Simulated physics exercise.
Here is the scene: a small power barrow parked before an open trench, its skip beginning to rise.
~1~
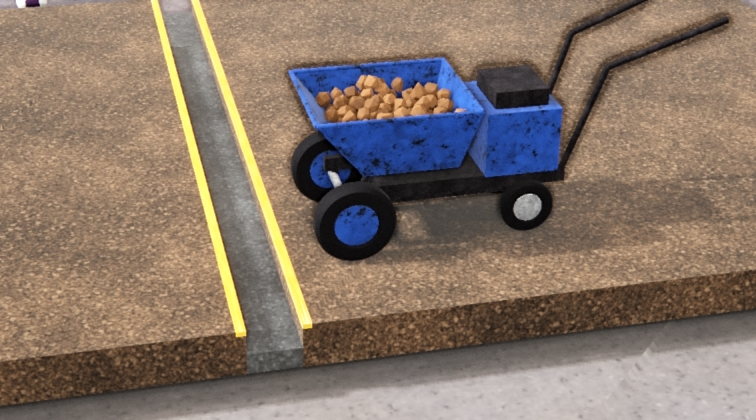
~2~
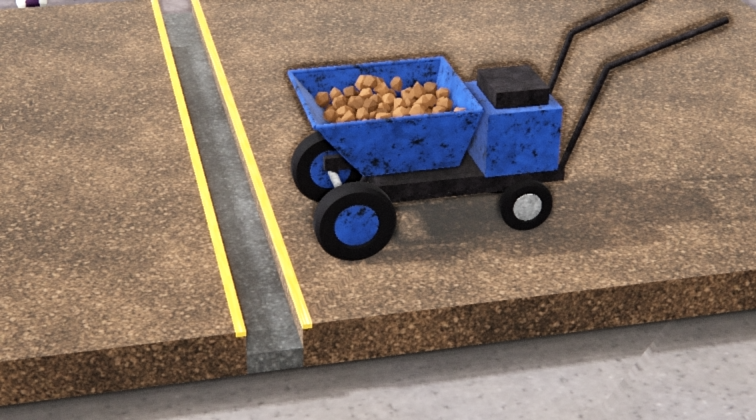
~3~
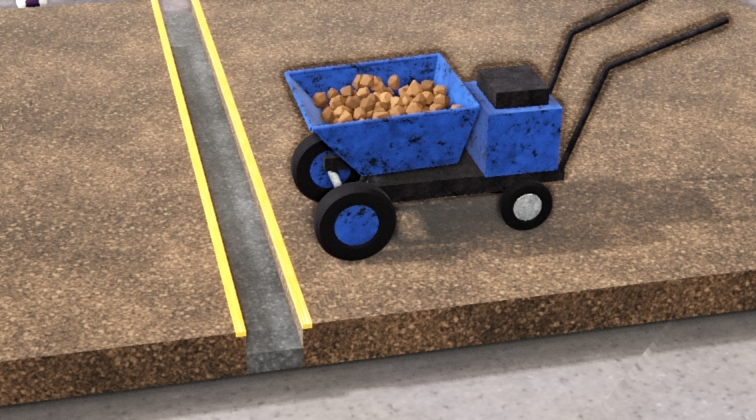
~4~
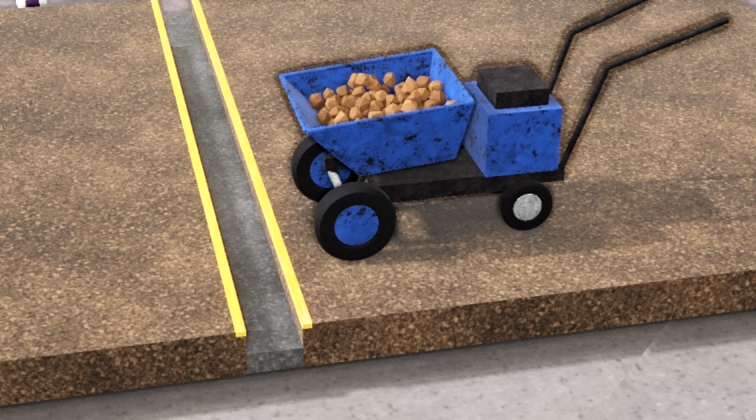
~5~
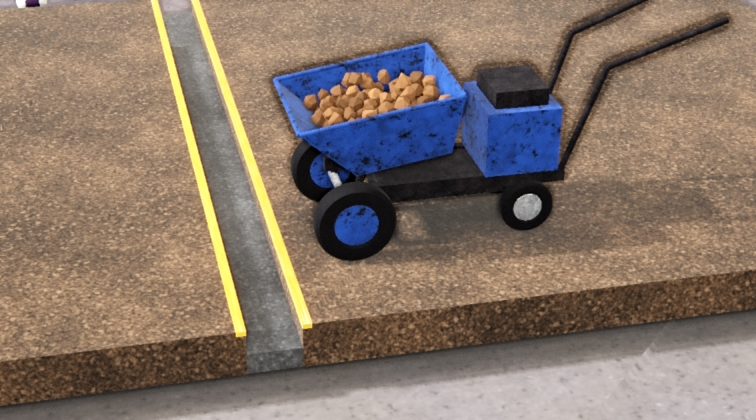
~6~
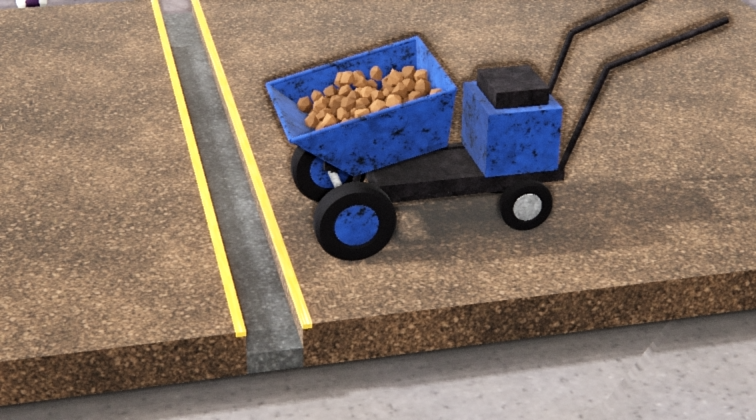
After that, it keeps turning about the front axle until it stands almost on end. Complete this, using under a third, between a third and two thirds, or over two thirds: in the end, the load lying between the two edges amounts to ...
The load between the two edges amounts to under a third of it.
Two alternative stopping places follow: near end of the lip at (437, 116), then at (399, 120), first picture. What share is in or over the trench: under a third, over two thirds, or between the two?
Spot one gives under a third, spot two gives one to two thirds.
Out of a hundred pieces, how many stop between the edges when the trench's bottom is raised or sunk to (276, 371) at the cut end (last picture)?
About 10 percent.
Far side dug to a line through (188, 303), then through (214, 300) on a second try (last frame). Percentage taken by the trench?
The first try lands around 80 %, the second around 50 %.
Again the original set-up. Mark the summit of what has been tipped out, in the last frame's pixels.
I'd put the summit somewhere around pixel (195, 217).
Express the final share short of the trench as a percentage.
Call it some 0 percent of the pieces.
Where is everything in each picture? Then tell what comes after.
Lip of the skip (317, 127), level; top of the load (390, 101), clay clods; first edge of the trench (296, 290); far edge (232, 298), the trench under half as wide as the skip, and about half as deep as wide, in the first picture.
Lip of the skip (316, 128), level; top of the load (389, 100), in the second picture.
Lip of the skip (312, 129), tipped barely; top of the load (396, 103), in the third picture.
Lip of the skip (307, 132), tipped barely; top of the load (414, 99), in the fourth picture.
Lip of the skip (300, 136), tipped a little; top of the load (407, 96), in the fifth picture.
Lip of the skip (292, 141), tipped a little; top of the load (399, 92); first edge of the trench (296, 290); far edge (232, 298), in the sixth picture.
Just after the last frame, skip tipped steeply; every one in the skip.
A moment on, skip tipped right over; almost all in the skip; about a tenth beyond it; just a few falling.
Further on, skip tipped right over; roughly a quarter in the skip; about a tenth in or heaped over the trench; roughly two thirds beyond it.
When it is over, skip tipped right over; roughly a quarter in the skip; about a tenth in or heaped over the trench; roughly two thirds beyond it.
